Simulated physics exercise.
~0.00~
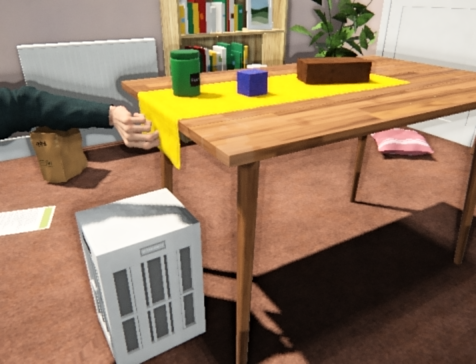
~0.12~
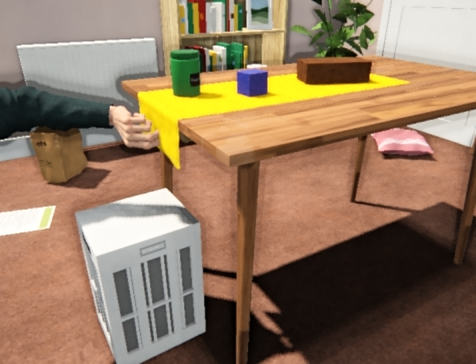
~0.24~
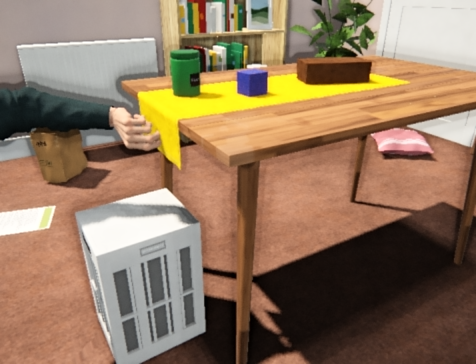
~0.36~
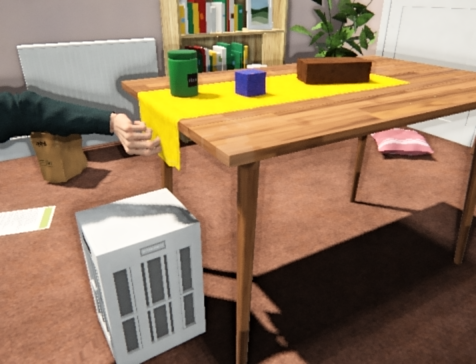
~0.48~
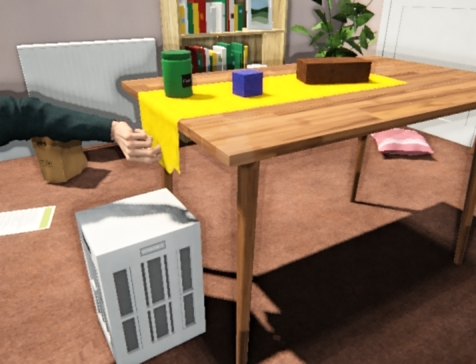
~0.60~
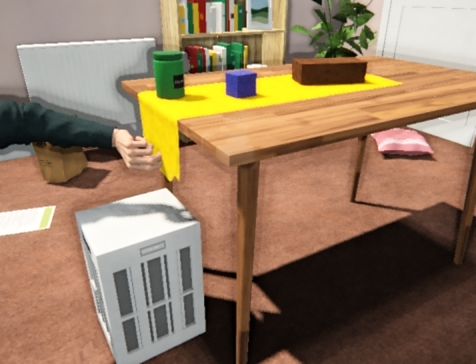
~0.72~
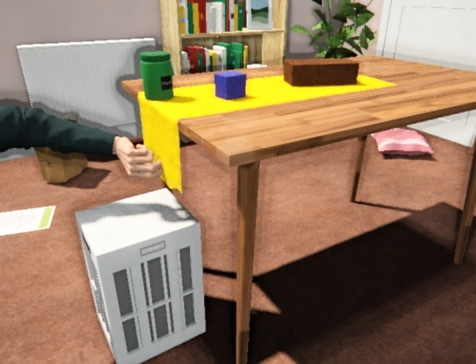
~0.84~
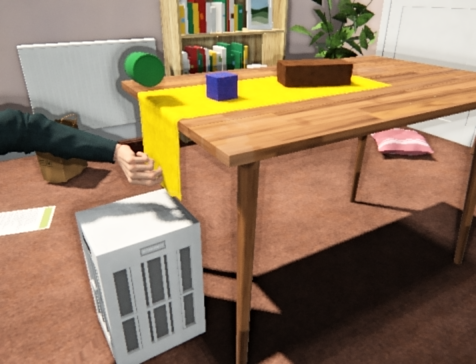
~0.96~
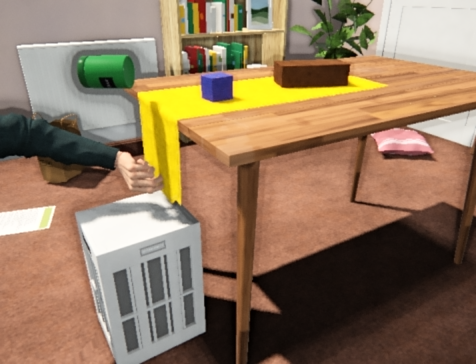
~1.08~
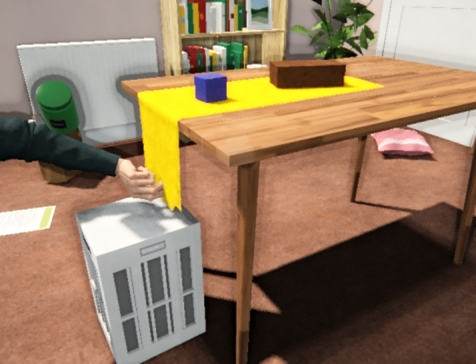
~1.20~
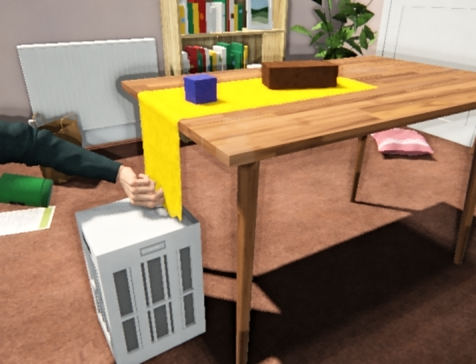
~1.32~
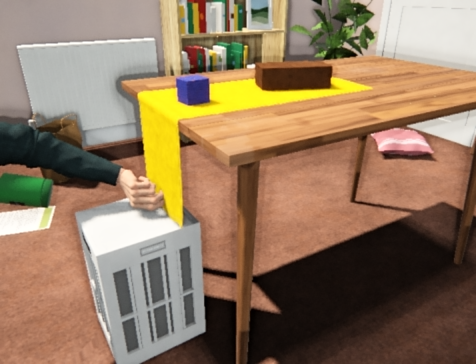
Hand pulling a yellow runner off a table, tipping a green jar to the floor while blue block and brick stay on.
